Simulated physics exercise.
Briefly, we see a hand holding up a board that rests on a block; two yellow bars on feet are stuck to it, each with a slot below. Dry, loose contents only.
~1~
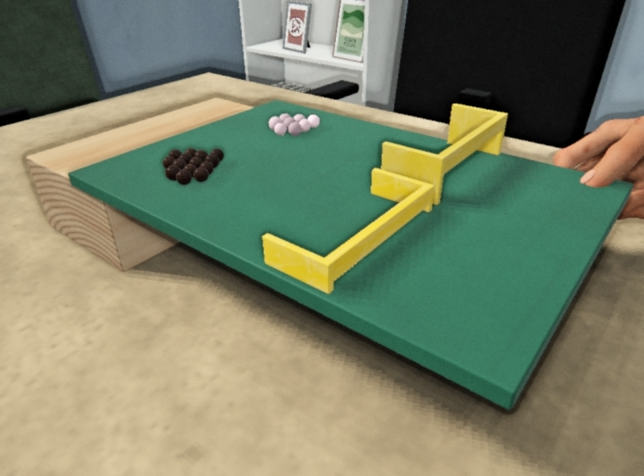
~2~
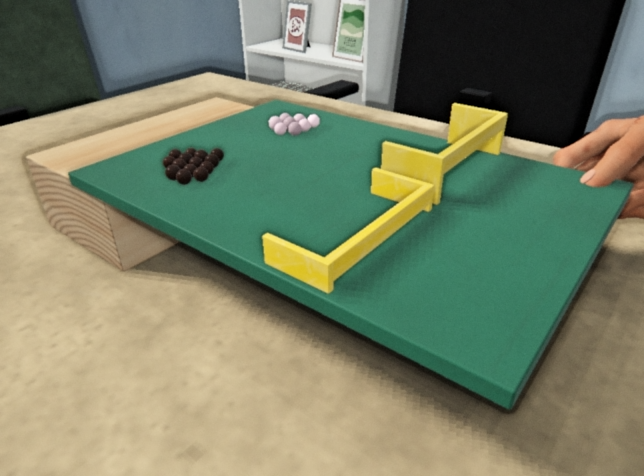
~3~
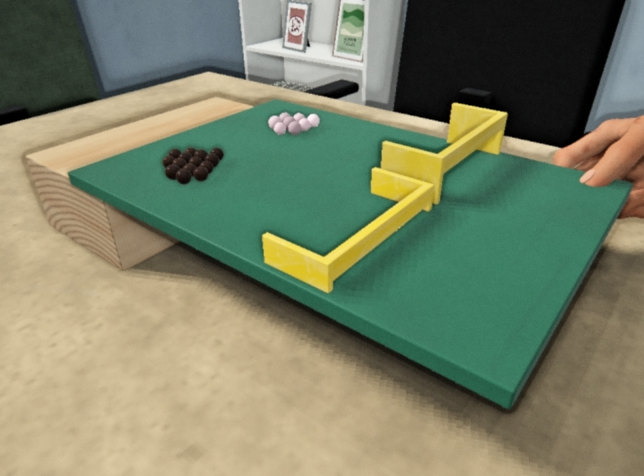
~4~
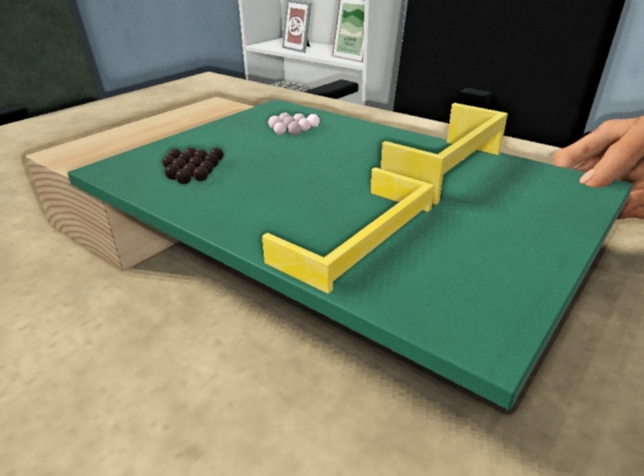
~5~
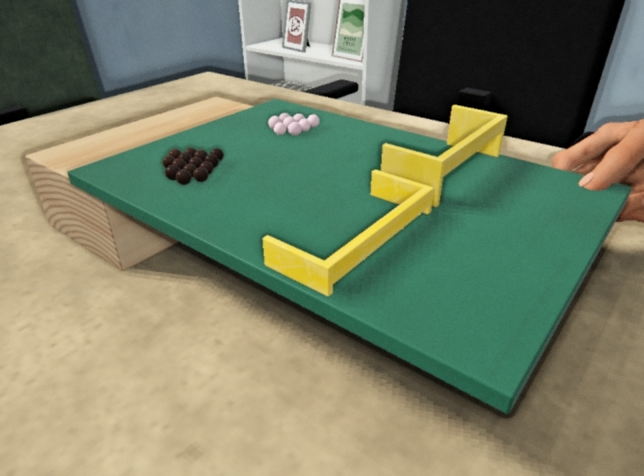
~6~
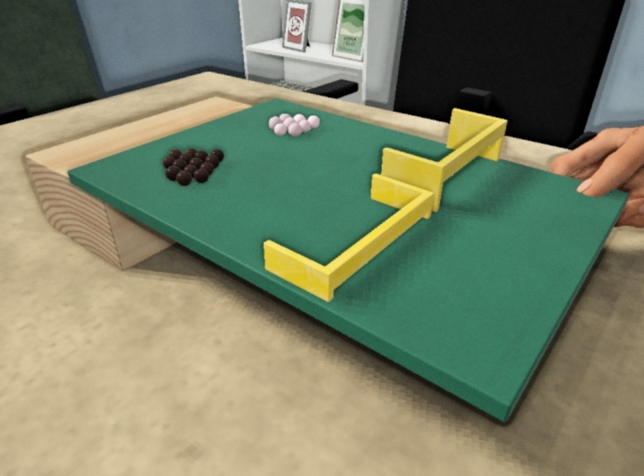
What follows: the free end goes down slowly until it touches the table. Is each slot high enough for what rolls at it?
Result: The nearer batch is penned in. The farther batch travels onward.
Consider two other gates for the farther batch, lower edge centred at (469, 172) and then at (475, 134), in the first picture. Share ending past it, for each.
First try 0 %, second try 100 %.
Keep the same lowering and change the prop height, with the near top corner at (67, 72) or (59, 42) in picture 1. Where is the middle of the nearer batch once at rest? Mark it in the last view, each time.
The middle ends up around (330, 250) the first time and around (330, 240) the second time.
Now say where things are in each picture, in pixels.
The first frame shows held end of the board near (499, 377), level; block near (178, 170), about a quarter as high as the board is long; nearer batch near (196, 164), a few chocolate balls; farther batch near (290, 124), a few sugar pearls; nearer gate near (384, 228), its slot lower than a piece; farther gate near (474, 142), its slot higher than a piece.
The second frame shows held end of the board near (499, 377), level; farther batch near (290, 124).
The third frame shows held end of the board near (498, 376), level; nearer batch near (196, 163).
The fourth frame shows held end of the board near (498, 377), level; farther batch near (290, 123).
The fifth frame shows held end of the board near (497, 381), level; nearer batch near (196, 164).
The sixth frame shows held end of the board near (495, 389), down by 2°; block near (178, 169); nearer batch near (196, 165), not moving; farther batch near (290, 125), not moving; nearer gate near (383, 236); farther gate near (473, 149).
Then, 0.38 s on from there, board sloping at 11°; nearer batch on its way down; farther batch on its way down.
Then, 0.72 s on from there, board resting at 14°; nearer batch has reached its gate; farther batch near a third past its gate.
Then, 1.00 s on from there, board resting at 14°; nearer batch has reached its gate; farther batch the whole lot past its gate.
In the end, board resting at 14°; nearer batch gathered behind its gate; farther batch the whole lot past its gate.
